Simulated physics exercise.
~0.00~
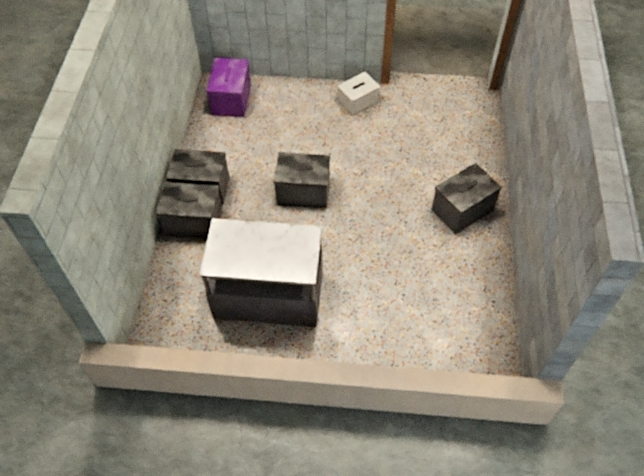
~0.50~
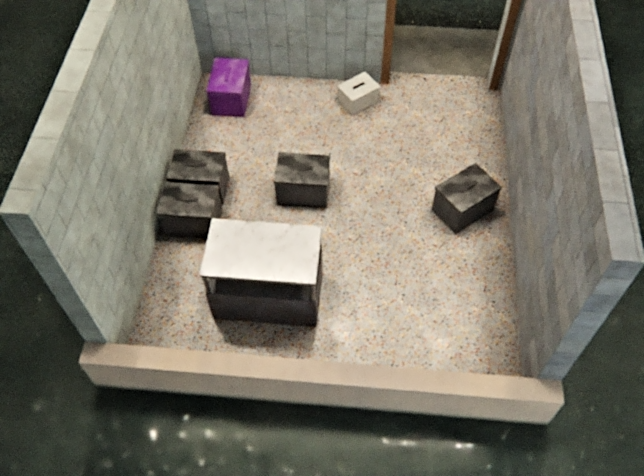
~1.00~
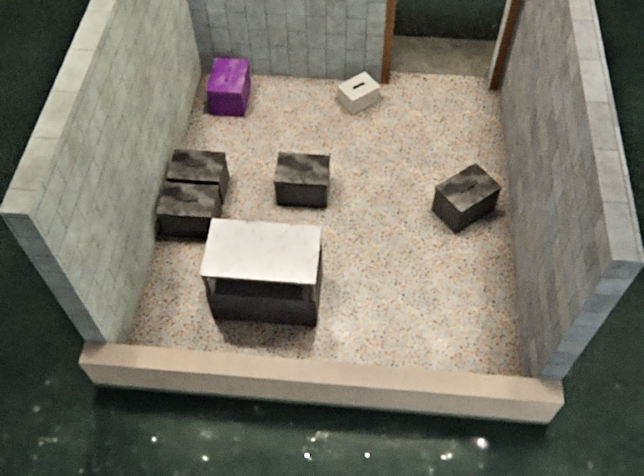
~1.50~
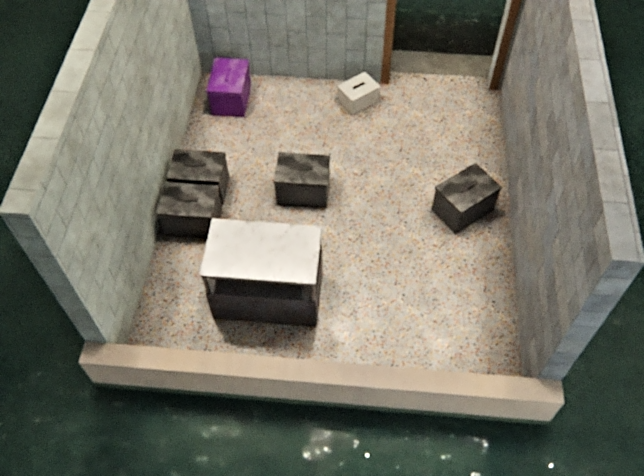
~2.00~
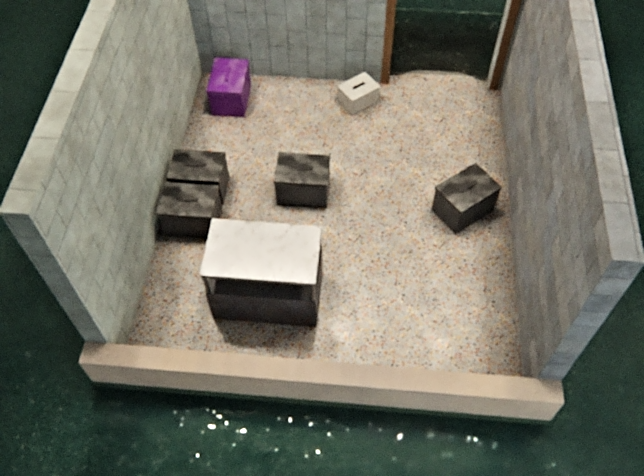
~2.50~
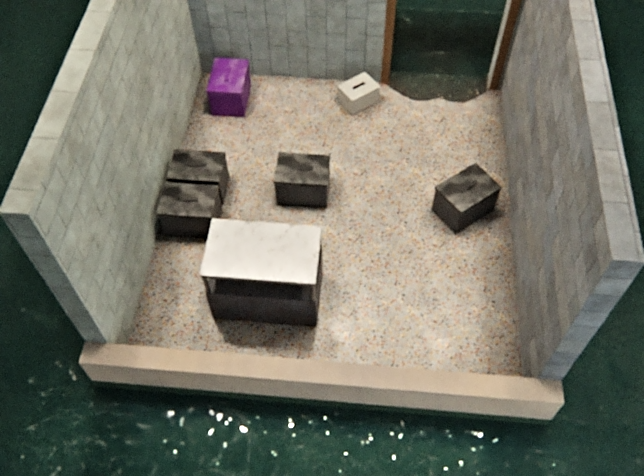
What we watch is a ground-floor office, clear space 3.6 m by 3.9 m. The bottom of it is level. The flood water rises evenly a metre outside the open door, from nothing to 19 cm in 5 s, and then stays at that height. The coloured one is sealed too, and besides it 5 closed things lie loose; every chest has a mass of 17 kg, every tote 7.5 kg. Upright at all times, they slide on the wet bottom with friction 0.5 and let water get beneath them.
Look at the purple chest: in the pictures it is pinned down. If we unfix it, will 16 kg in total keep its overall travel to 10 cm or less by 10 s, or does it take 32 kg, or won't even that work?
16 kg will do.
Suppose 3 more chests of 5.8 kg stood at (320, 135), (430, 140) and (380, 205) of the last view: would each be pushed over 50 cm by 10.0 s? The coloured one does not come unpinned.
Listed in turn, they go beneath the bar, over the bar, over the bar.
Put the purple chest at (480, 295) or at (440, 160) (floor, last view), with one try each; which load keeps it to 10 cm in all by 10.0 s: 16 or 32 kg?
First try, only the heavier option works; second try, only the heavier option works.
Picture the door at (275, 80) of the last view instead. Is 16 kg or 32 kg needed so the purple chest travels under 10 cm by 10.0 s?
The big mass is needed.
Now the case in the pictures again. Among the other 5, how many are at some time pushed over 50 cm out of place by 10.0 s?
I count 1 of them.
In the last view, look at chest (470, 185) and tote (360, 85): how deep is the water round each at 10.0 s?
13 and 2 cm.
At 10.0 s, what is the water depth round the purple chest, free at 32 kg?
3 cm, roughly.
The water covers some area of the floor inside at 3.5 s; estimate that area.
My estimate is roughly 1.5 m2.
After 3.5 s the purple chest would be 0 cm from its start with 16 kg and 0 cm from its start with 32 kg; 0 cm of water round it then.
After 4.5 s the purple chest would be 0 cm from its start with 16 kg and 0 cm from its start with 32 kg; 0 cm of water round it then.
After 7.0 s the purple chest would be 0 cm from its start with 16 kg and 0 cm from its start with 32 kg; 0 cm of water round it then.
After 10.0 s the purple chest would be 0 cm from its start with 16 kg and 0 cm from its start with 32 kg; 3 cm of water round it then.
